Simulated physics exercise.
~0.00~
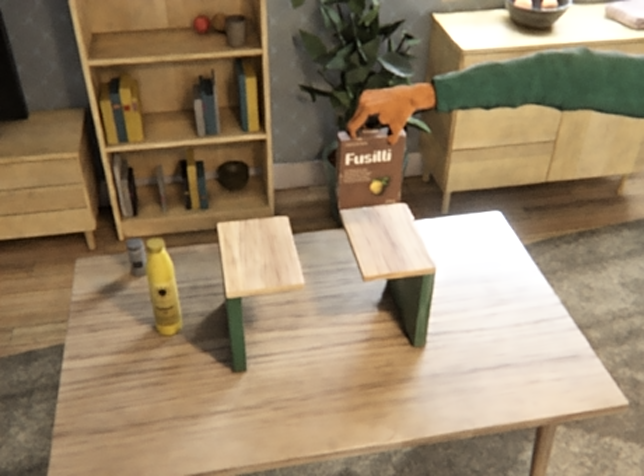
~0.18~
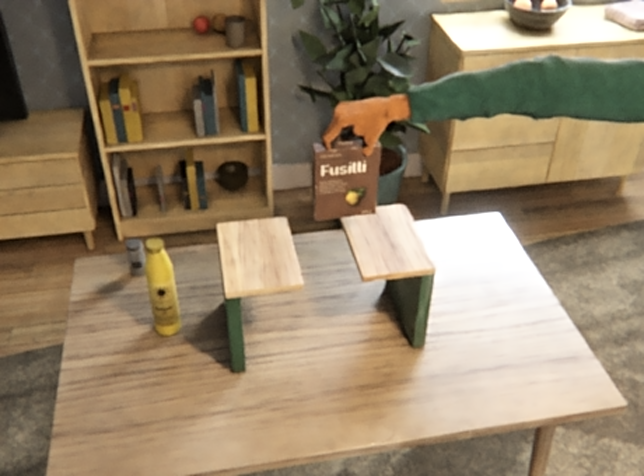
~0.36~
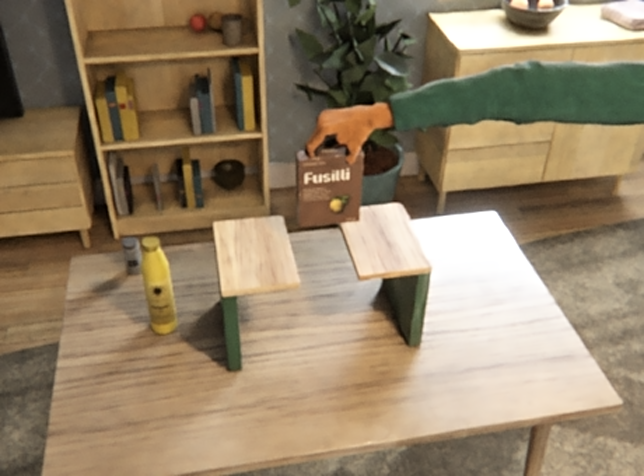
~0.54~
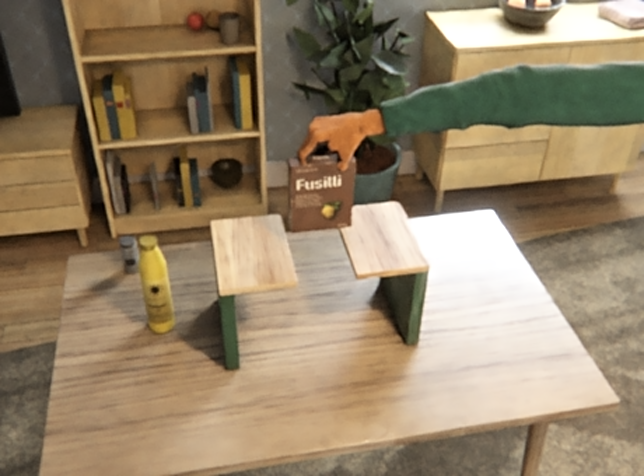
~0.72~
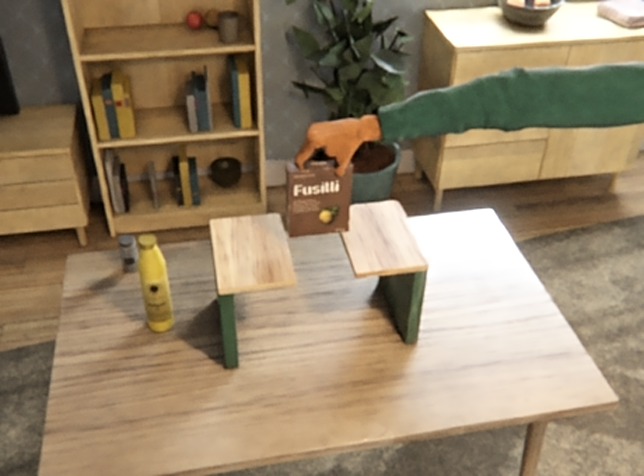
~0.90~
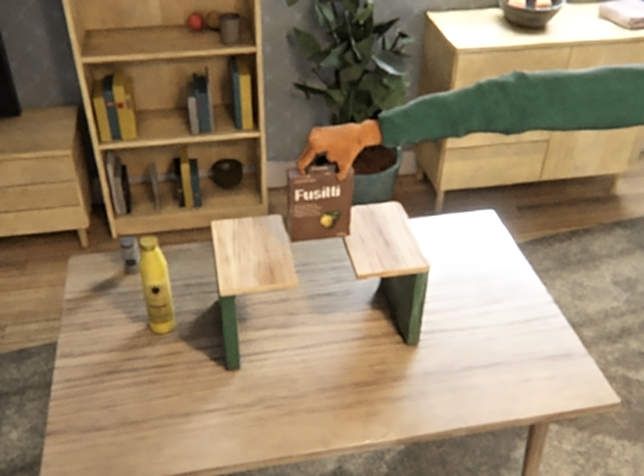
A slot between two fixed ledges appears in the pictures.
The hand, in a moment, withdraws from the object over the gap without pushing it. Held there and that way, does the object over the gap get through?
Short answer: It's a hold-up at the gap.
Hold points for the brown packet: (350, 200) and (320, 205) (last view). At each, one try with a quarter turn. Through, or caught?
So, first time round it does not get through, then next time it makes it through.
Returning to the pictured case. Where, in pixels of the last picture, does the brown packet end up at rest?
At about (314, 228).
After 1.10 s, brown packet tipped 11° from how it was near (318, 215).
After 1.20 s, brown packet tipped 53° from how it was near (313, 227).
At rest (1.9 s), tipped over on the stand or table, brown packet; the other 2 in place. Seen from the same camera at the end, brown packet near (314, 227). The packet stays on top.
